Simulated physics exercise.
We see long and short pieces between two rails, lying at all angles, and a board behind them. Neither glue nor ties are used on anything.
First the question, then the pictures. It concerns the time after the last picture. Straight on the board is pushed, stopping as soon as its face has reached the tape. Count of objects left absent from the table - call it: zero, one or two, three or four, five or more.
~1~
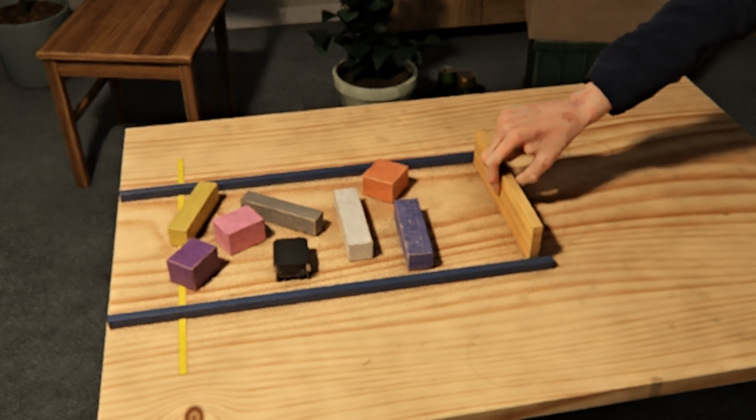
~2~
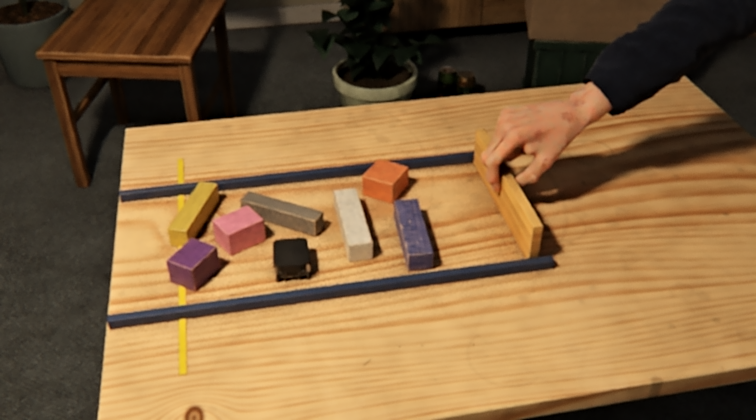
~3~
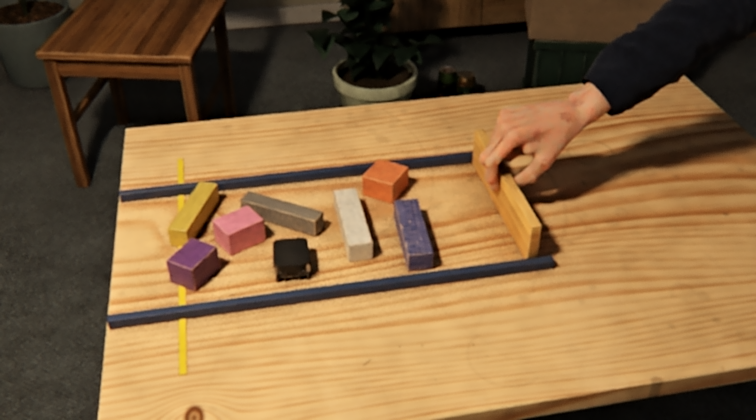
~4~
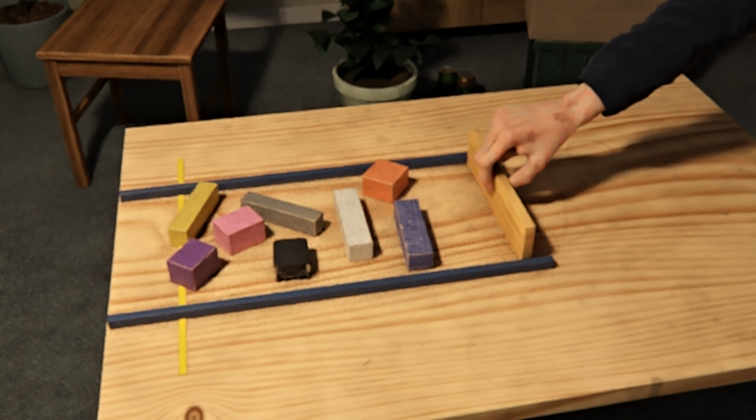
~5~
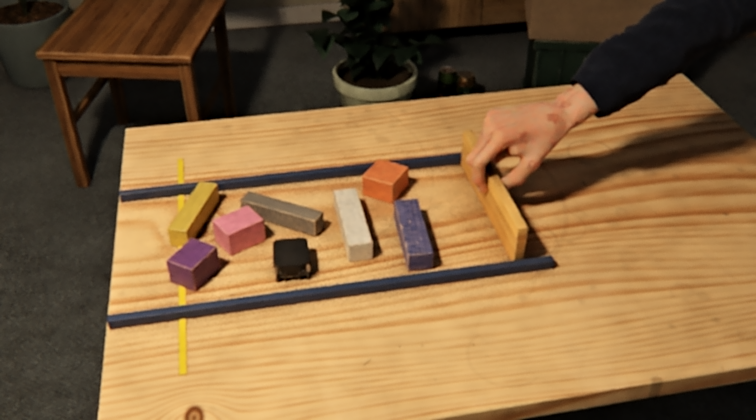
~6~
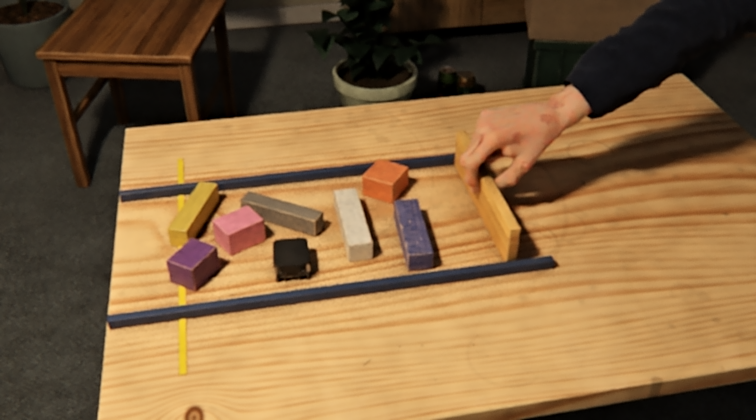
My call is three or four.
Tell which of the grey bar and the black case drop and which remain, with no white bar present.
Final state: Grey bar in place, black case in place.
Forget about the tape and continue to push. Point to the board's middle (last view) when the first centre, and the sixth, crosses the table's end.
It sits around (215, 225) and after that around (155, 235).
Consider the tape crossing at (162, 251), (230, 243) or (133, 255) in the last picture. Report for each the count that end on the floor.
It would be 5, then 0, then 6.
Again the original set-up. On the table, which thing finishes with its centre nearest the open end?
Black case.
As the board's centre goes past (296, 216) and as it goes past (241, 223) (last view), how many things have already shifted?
The first number is 8, the next one 8.
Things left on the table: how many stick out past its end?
The number overhanging is 2.
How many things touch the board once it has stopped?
Number in contact with it: 2.
Early on, none off yet; purple block at rest near (194, 264); yellow bar at rest near (195, 213); pink block at rest near (239, 231).
Finally, the number that fall off is three or four; lost, pink block, yellow bar and purple block.
